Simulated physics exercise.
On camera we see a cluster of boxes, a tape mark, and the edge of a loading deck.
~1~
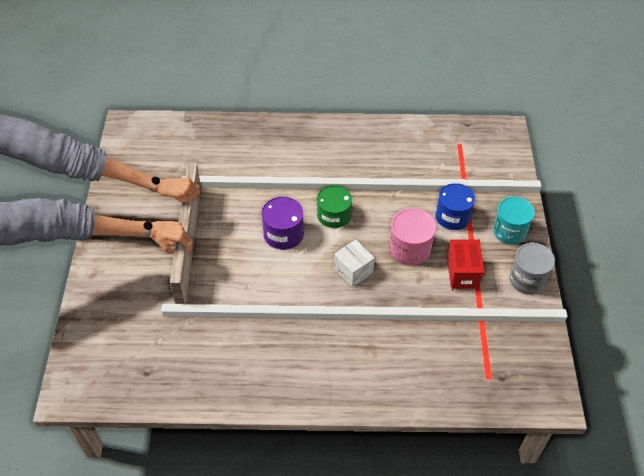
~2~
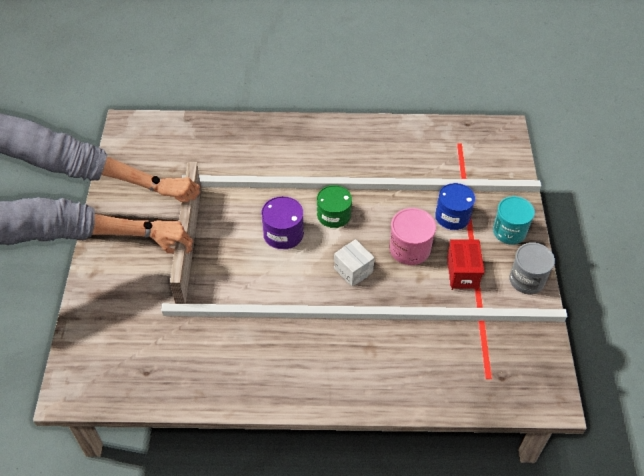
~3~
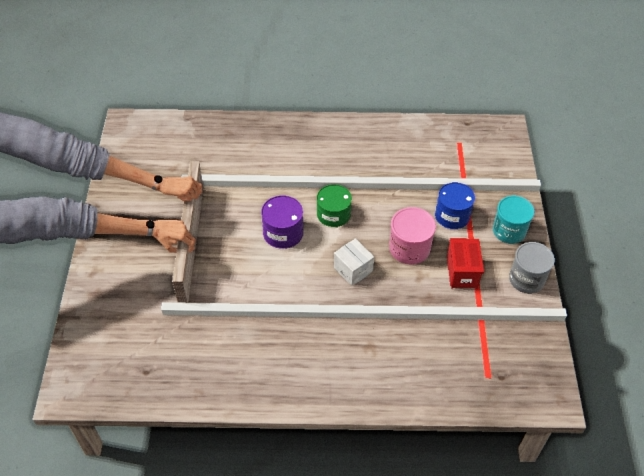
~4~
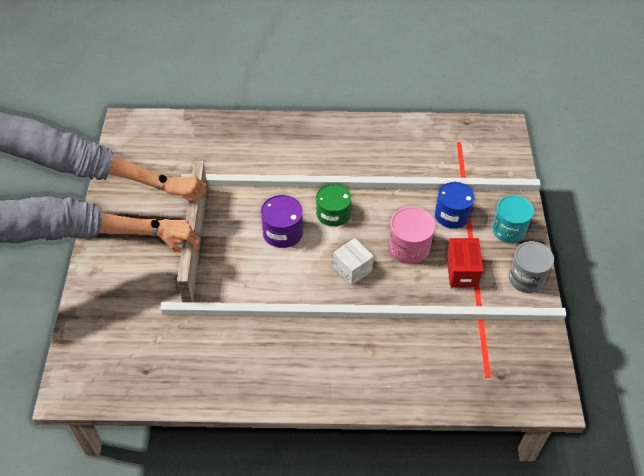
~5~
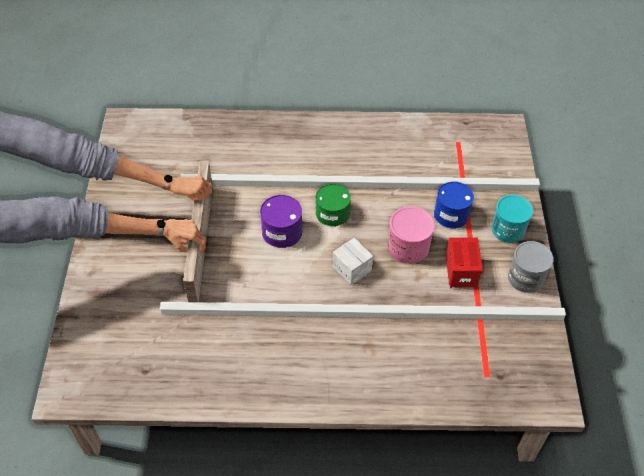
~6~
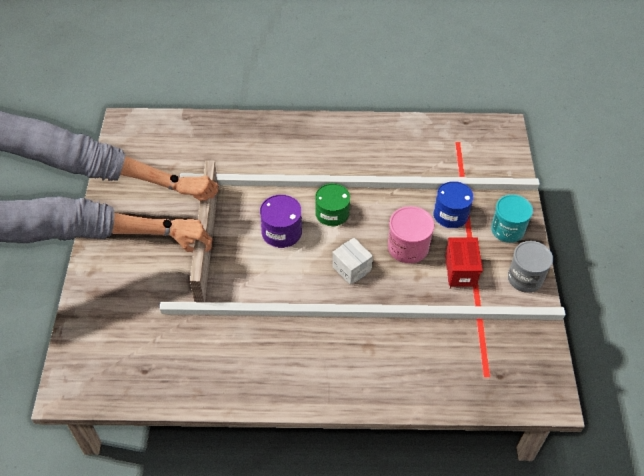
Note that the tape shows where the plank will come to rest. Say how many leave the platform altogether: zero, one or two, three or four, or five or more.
Only one or two are pushed off.
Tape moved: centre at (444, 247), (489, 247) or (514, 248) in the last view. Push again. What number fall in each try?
Per try: 0; 2; 5.
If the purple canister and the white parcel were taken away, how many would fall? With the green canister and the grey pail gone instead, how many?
Result: 0, then 0.
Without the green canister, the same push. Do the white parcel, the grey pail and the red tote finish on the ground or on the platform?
I'd say the white parcel stays aboard, the grey pail gets knocked off and the red tote stays aboard.
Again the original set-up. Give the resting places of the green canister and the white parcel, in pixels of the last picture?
Around (484, 195) and around (491, 272).
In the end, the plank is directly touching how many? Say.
It touches 3.
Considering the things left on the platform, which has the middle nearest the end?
That's the turquoise pail.
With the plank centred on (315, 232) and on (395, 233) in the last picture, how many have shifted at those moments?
First 2, after that 5.
Soon after, none off yet; grey pail at rest near (529, 267); turquoise pail at rest near (511, 219); red tote at rest near (463, 263).
Then, none off yet; grey pail at rest near (531, 268); turquoise pail at rest near (511, 219); red tote moved about its own width near (491, 276).
By the end, the number that fall off is one or two; fallen, grey pail.
